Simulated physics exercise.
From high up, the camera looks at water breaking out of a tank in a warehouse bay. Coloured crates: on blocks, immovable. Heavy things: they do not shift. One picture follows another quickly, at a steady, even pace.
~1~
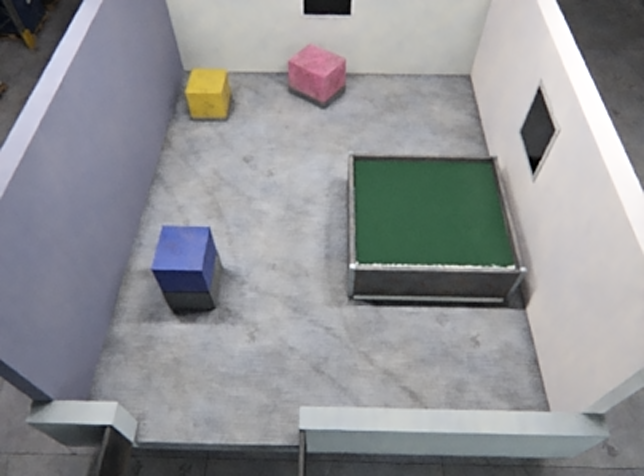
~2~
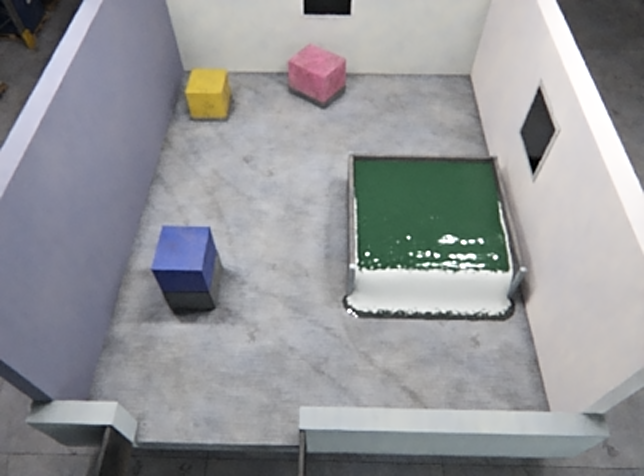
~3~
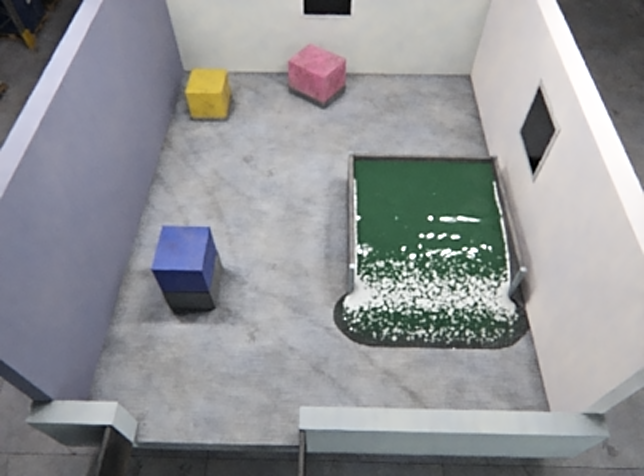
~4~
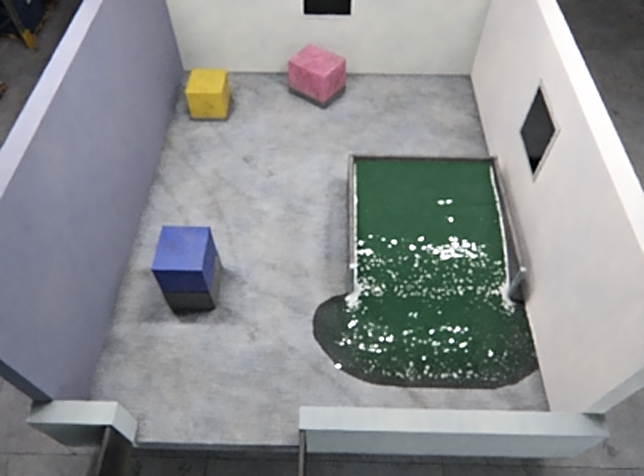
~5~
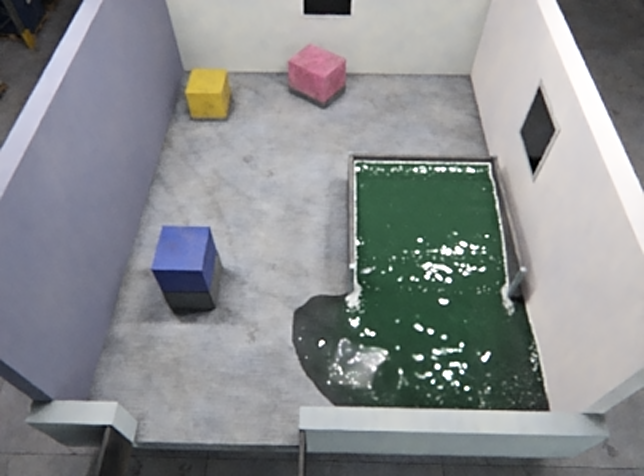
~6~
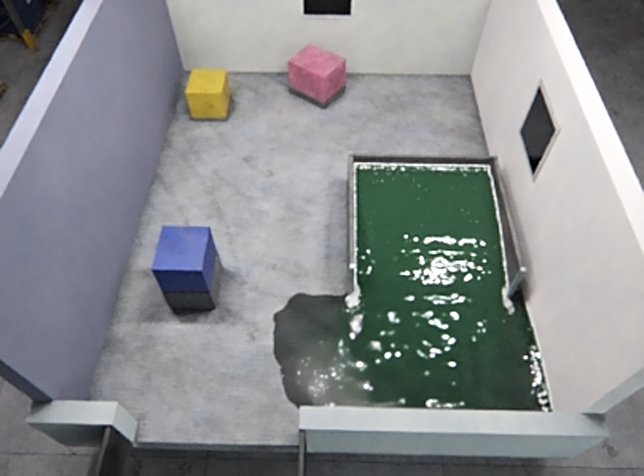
Green-looking water poured out of the near side of a square tank, spread across the grey floor to the front wall, then crept left along it, while the blue, yellow and pink crates stayed still.
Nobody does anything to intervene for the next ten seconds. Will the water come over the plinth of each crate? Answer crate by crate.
The blue crate: No, it stays dry. The pink crate: No, it stays dry. The yellow crate: Yes, water reaches it.
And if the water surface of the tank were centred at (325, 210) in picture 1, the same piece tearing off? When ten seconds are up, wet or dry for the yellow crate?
Yellow: Not reached.
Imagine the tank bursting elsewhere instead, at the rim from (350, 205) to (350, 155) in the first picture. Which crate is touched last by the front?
That would be the pink one.
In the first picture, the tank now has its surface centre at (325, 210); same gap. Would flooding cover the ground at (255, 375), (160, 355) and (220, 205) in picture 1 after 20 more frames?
In that order: Flooded, awash, not flooded.
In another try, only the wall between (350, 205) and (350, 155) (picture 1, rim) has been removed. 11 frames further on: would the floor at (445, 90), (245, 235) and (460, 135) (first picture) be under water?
The first comes out untouched, the second soaked, the third untouched.
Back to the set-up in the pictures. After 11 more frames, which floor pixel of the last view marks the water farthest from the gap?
Approximate pixel: (83, 419).
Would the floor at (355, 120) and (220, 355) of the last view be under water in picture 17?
First spot bare, second spot soaked.
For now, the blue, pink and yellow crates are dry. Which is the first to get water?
I'd pick the blue crate.
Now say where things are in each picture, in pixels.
Still water in the tank at (429, 211), in the first frame.
The front is at (347, 299), out from the gap at (431, 286), in the second frame.
The front is at (520, 330), out from the gap at (430, 288), in the third frame.
The front is at (536, 359), out from the gap at (430, 289), in the fourth frame.
Water pours out at (430, 289) and has run to (324, 386), in the fifth frame.
Water pours out at (430, 289) and has run to a hidden place, in the sixth frame.
A moment on, water covers 20 % of the floor; the blue crate not reached, the pink crate not reached, the yellow crate not reached.
Next, water covers 25 % of the floor; the blue crate not reached, the pink crate not reached, the yellow crate not reached.
Then, water covers 40 % of the floor; the blue crate water round its plinth, the pink crate not reached, the yellow crate not reached.
Later, water covers 80 % of the floor; the blue crate water round its plinth, the pink crate water round its plinth, the yellow crate water round its plinth.
In the end, water covers 100 % of the floor; the blue crate stayed above the water, the pink crate stayed above the water, the yellow crate was topped.
